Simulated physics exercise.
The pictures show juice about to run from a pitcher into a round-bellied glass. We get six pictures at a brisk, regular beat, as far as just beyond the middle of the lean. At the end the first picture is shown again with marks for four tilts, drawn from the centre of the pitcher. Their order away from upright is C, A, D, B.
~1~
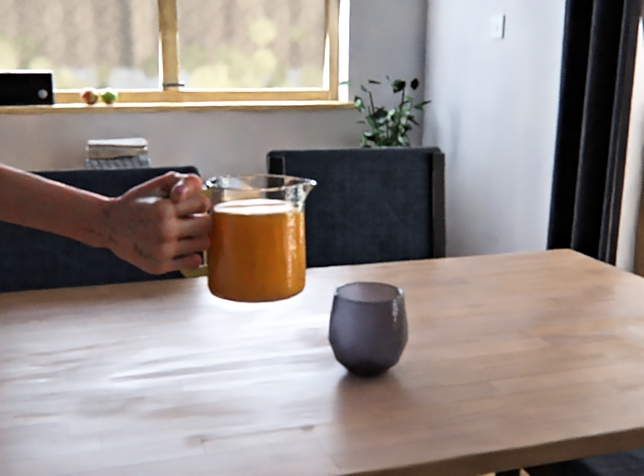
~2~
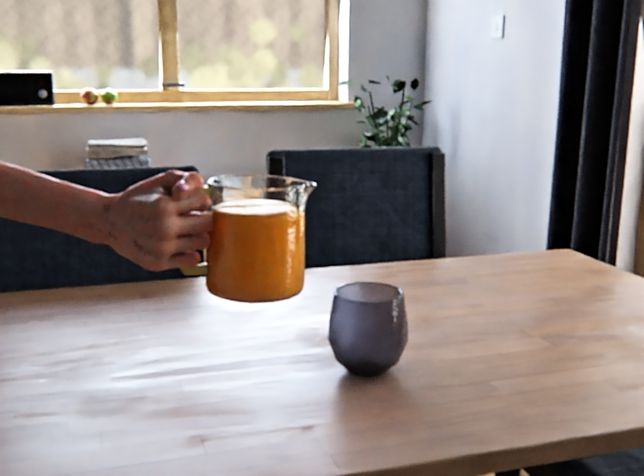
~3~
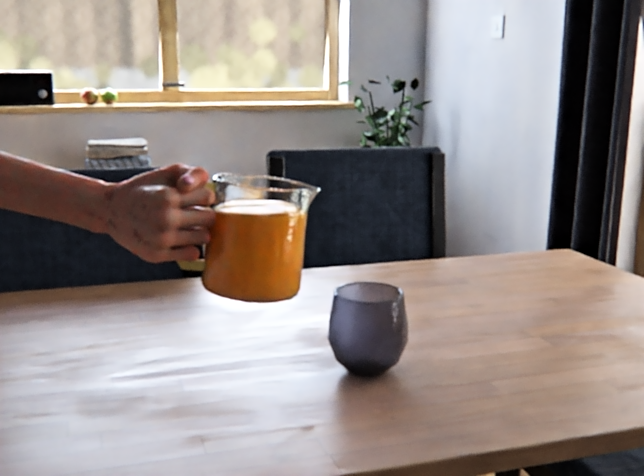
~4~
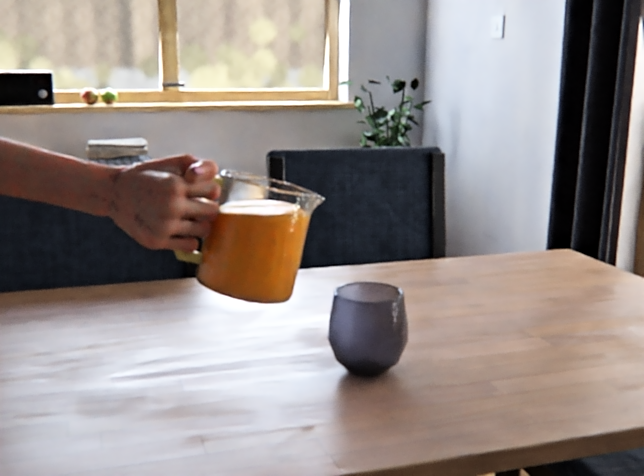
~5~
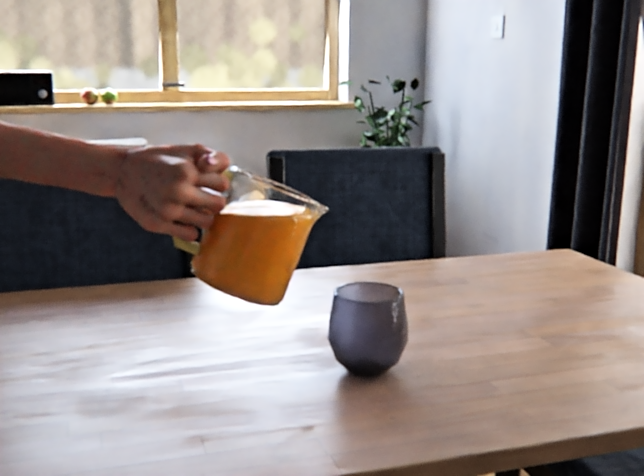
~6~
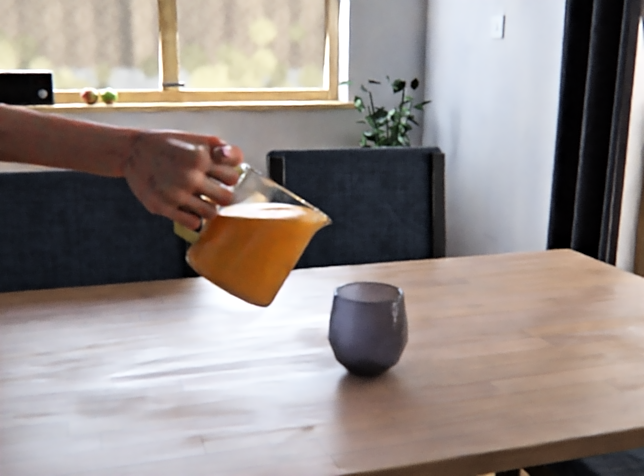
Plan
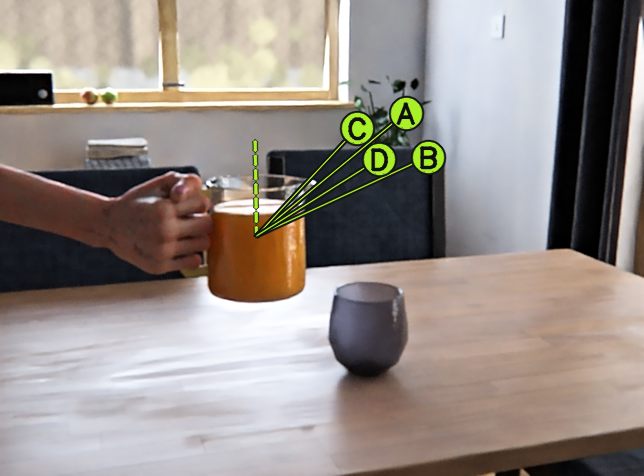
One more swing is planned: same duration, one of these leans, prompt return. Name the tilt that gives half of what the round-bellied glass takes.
Use mark D.
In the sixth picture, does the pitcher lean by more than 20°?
Yes.
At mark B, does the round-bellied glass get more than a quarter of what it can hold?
Yes, clearly.
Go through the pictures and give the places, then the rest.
Upright, lip at (313, 182); rim of the round-bellied glass round (369, 291); nothing has left yet.
Upright, lip at (314, 184); nothing has left yet.
Tipped about 7°, lip at (318, 189); nothing has left yet.
Tipped about 14°, lip at (323, 198); nothing has left yet.
Tipped about 23°, lip at (327, 209); nothing has left yet.
Tipped about 33°, lip at (330, 221); nothing has left yet.
On the marked copy, A at (392, 123); B at (412, 163); C at (345, 140); D at (364, 167).
Choosing A, the round-bellied glass ends with about 33 % of what it can hold.
Choosing B, the round-bellied glass ends with about 70 % of what it can hold.
Choosing C, the round-bellied glass ends with about 19 % of what it can hold.
Choosing D, the round-bellied glass ends with about 50 % of what it can hold.
